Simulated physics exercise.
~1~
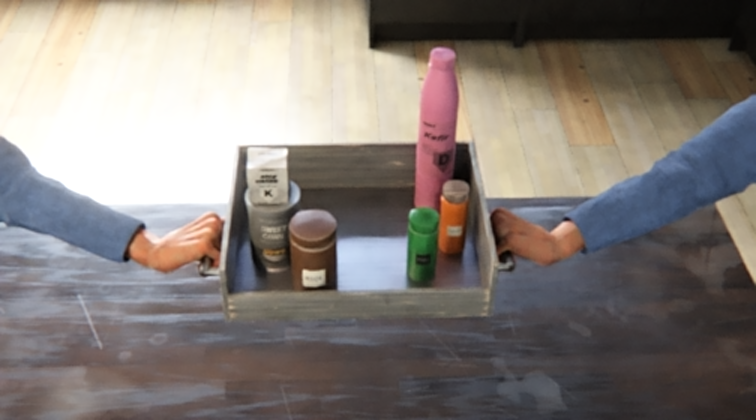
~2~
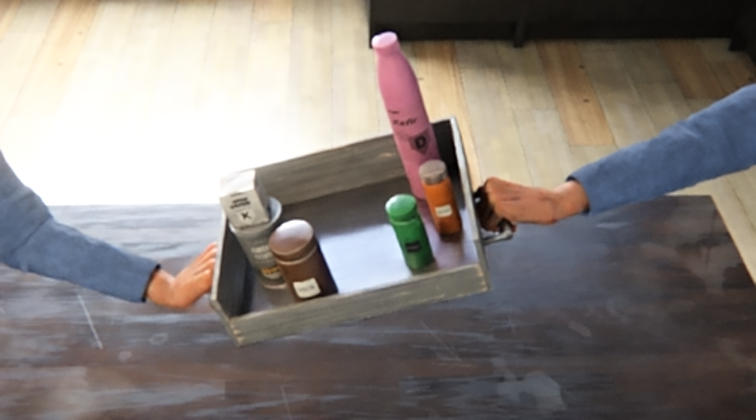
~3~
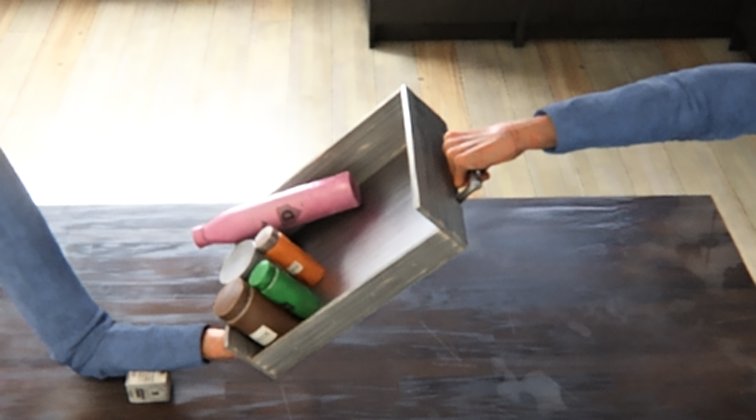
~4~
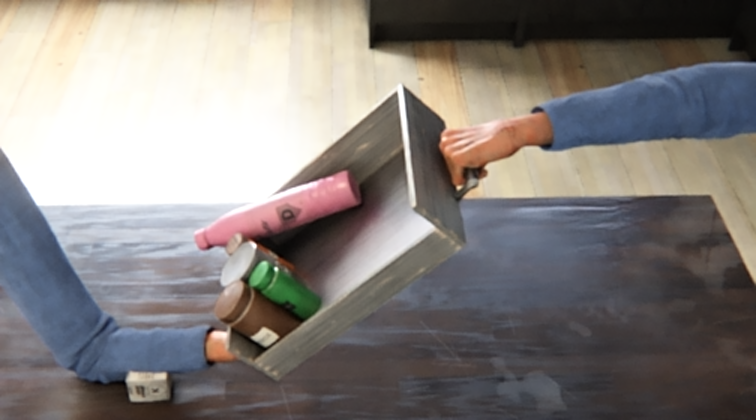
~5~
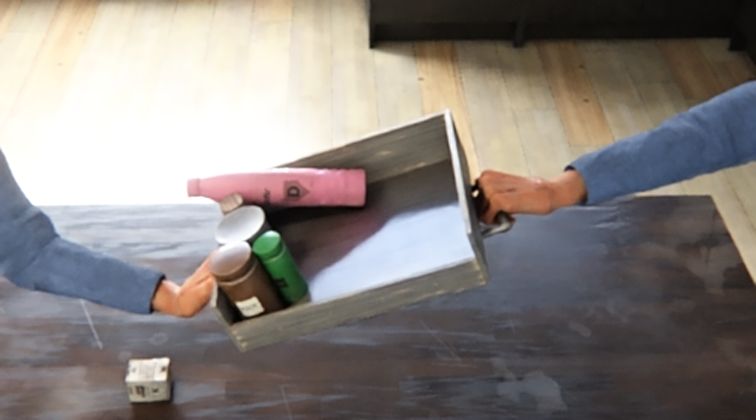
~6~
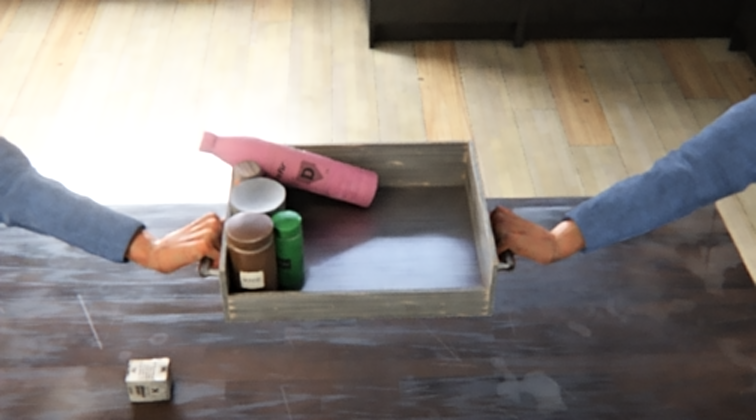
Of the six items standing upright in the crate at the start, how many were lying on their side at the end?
Two of them were lying on their side at the end, the white packet on the table and the pink bottle in the crate.
